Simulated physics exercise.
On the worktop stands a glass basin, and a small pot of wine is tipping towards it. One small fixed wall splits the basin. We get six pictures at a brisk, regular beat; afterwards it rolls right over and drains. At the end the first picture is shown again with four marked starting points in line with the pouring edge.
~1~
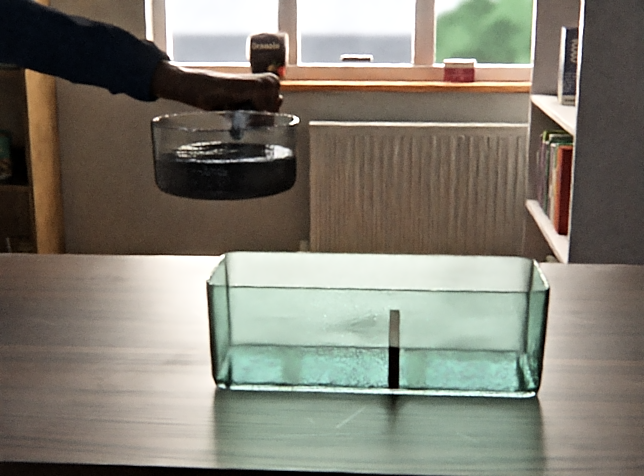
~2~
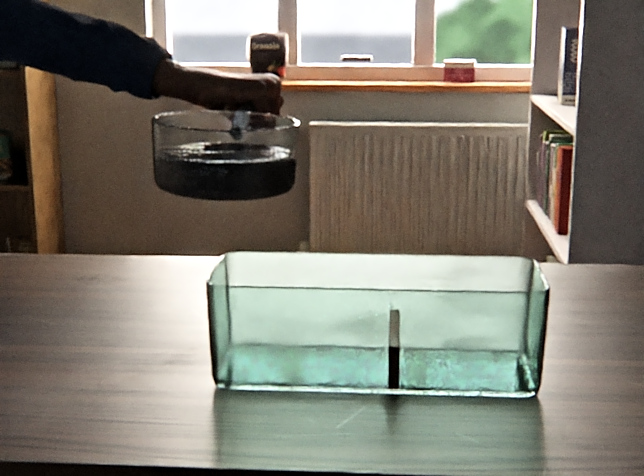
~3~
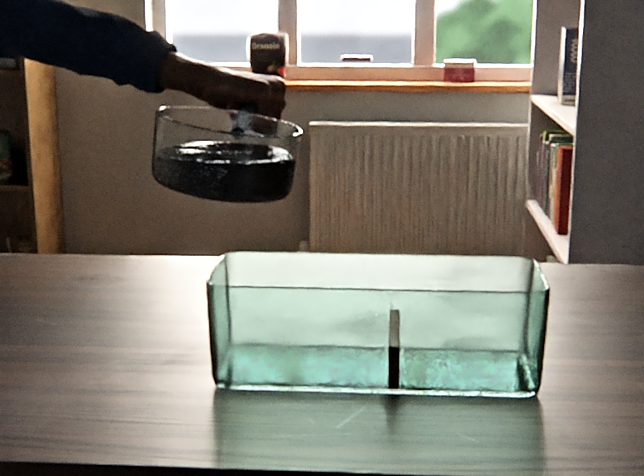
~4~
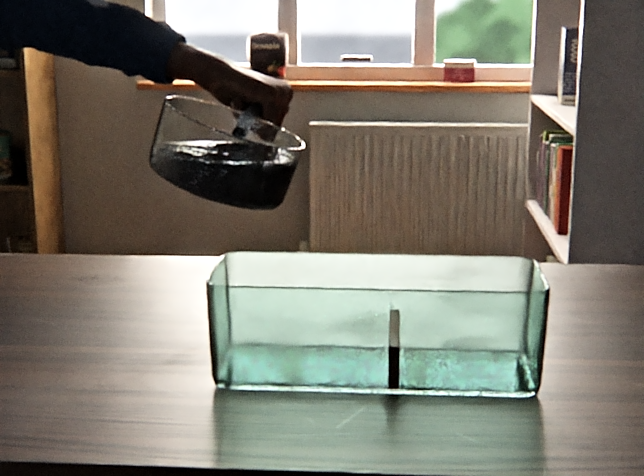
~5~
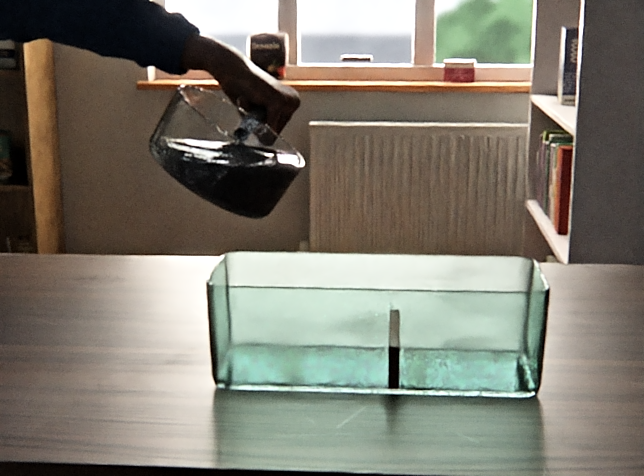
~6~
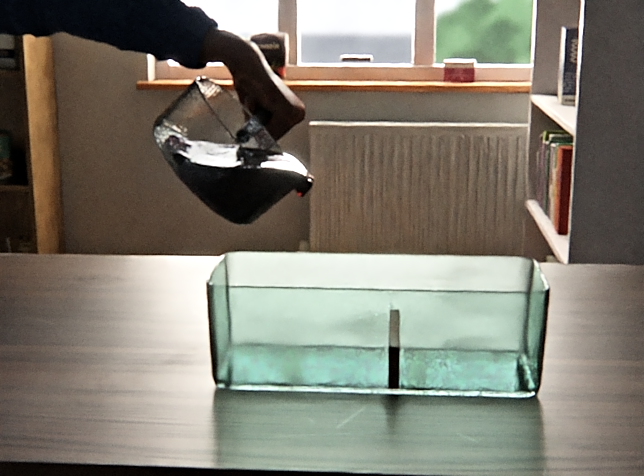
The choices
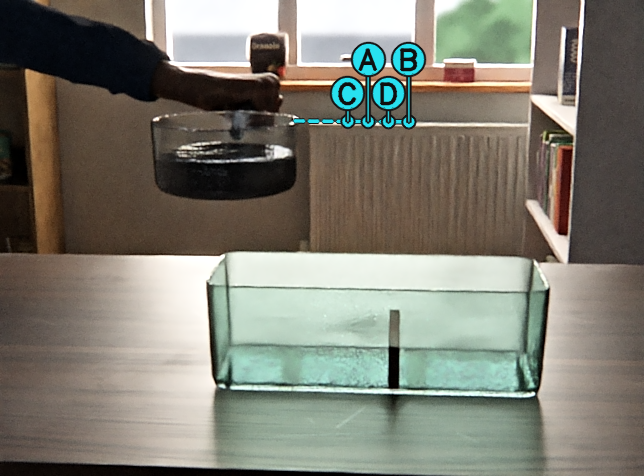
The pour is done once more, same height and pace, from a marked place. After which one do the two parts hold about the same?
Best: A.
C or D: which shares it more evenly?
Here it is dot D.
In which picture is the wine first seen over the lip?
Picture 6.
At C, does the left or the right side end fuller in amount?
The left one.
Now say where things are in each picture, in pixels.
Upright, lip at (295, 120); basin from (212, 385) to (541, 394); top of the wall at (394, 326); nothing has left yet.
Tipped about 2°, lip at (296, 123); nothing has left yet.
Tipped about 9°, lip at (299, 132); nothing has left yet.
Tipped about 19°, lip at (302, 145); nothing has left yet.
Tipped about 33°, lip at (301, 163); nothing has left yet.
Tipped about 48°, lip at (296, 183); wine is over the lip, down to (303, 193).
On the marked copy, A at (368, 121); B at (408, 121); C at (347, 121); D at (388, 121).
With A, about 50 % ends left of the wall and 48 % right of it.
With B, about 26 % ends left of the wall and 73 % right of it.
With C, about 75 % ends left of the wall and 23 % right of it.
With D, about 37 % ends left of the wall and 62 % right of it.
